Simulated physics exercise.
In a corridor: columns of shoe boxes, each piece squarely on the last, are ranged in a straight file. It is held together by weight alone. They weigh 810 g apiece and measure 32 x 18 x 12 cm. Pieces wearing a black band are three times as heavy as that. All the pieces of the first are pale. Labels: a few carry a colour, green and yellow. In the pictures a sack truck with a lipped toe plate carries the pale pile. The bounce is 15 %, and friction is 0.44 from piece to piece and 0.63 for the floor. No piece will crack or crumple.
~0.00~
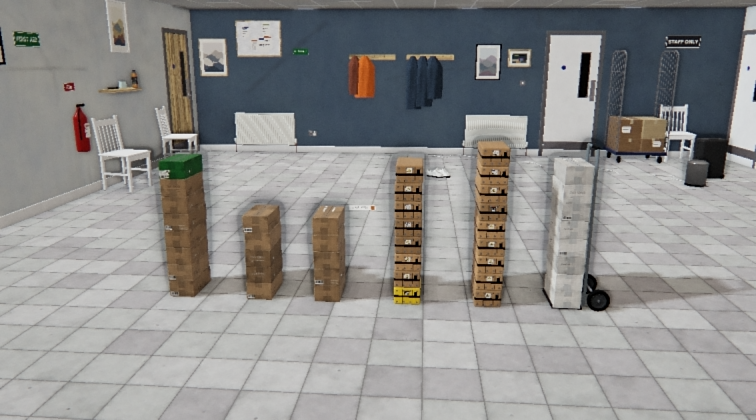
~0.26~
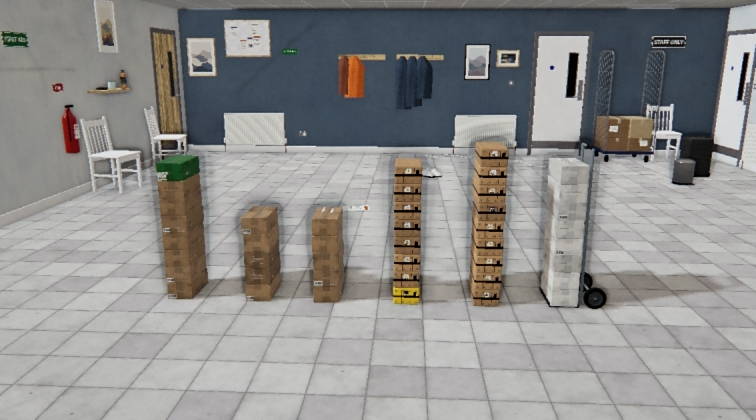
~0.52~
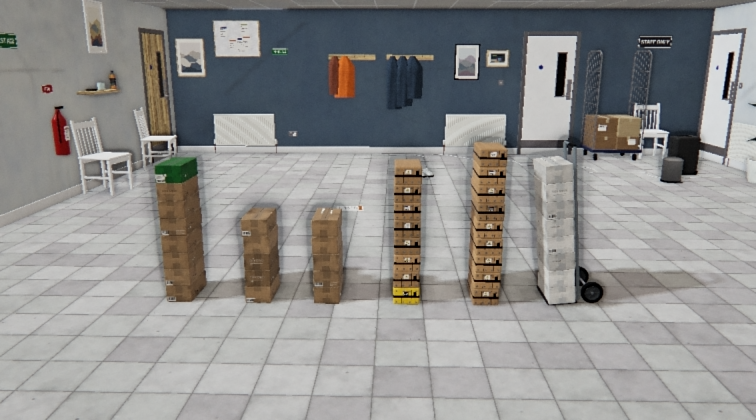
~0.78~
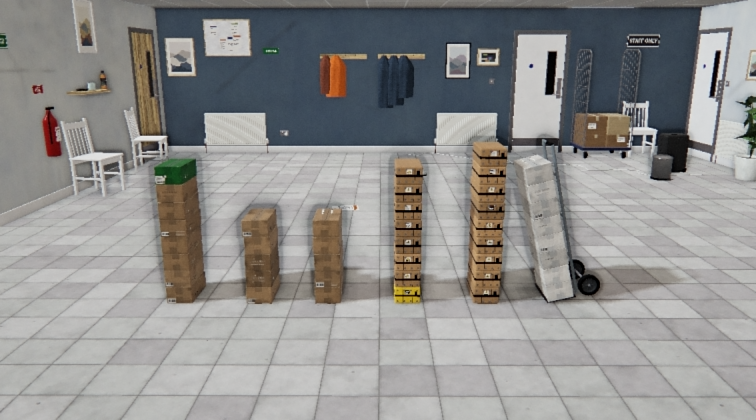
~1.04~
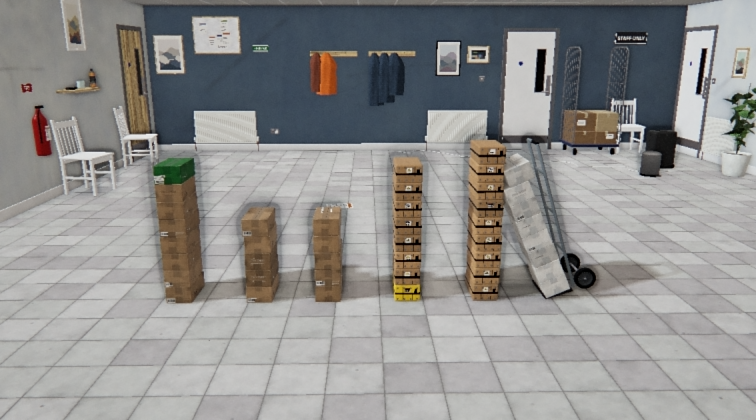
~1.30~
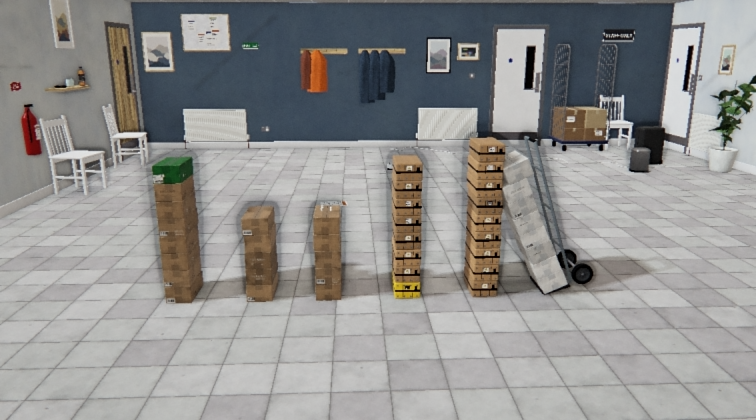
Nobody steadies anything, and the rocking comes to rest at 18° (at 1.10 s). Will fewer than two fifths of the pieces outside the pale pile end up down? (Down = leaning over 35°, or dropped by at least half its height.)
Yes, fewer than two fifths.
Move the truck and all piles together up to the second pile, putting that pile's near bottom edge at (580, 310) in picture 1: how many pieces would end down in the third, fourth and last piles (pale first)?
After that shift, the third pile would have 0 down, the fourth 0 and the last 0.
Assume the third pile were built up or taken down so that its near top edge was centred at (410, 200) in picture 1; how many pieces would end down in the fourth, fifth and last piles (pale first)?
Down by pile: Fourth 0, fifth 0, last 0.
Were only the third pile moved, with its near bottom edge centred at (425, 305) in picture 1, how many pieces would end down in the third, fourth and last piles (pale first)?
Then, pile by pile: Third 0, fourth 0, last 0.
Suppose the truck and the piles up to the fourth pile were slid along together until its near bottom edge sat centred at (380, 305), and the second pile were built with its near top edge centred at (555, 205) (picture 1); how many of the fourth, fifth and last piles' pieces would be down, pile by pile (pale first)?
Result: Fourth pile 0, fifth pile 0, last pile 0.
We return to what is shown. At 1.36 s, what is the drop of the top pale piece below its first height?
Drop so far: Roughly 0 cm.
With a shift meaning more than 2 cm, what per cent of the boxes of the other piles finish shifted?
That makes 0 percent.
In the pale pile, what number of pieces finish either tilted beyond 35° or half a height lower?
The number you get is 0.
Around 1.36 s, 0 of the pale pile down; none of the 35 other boxes down.
Finally (2.1 s), 0 of the pale pile down; none of the 35 other boxes down; green box unmoved; yellow box unmoved. That is 0 per cent. Seen by the last camera, middles, green box near (174, 170), yellow box near (406, 282).
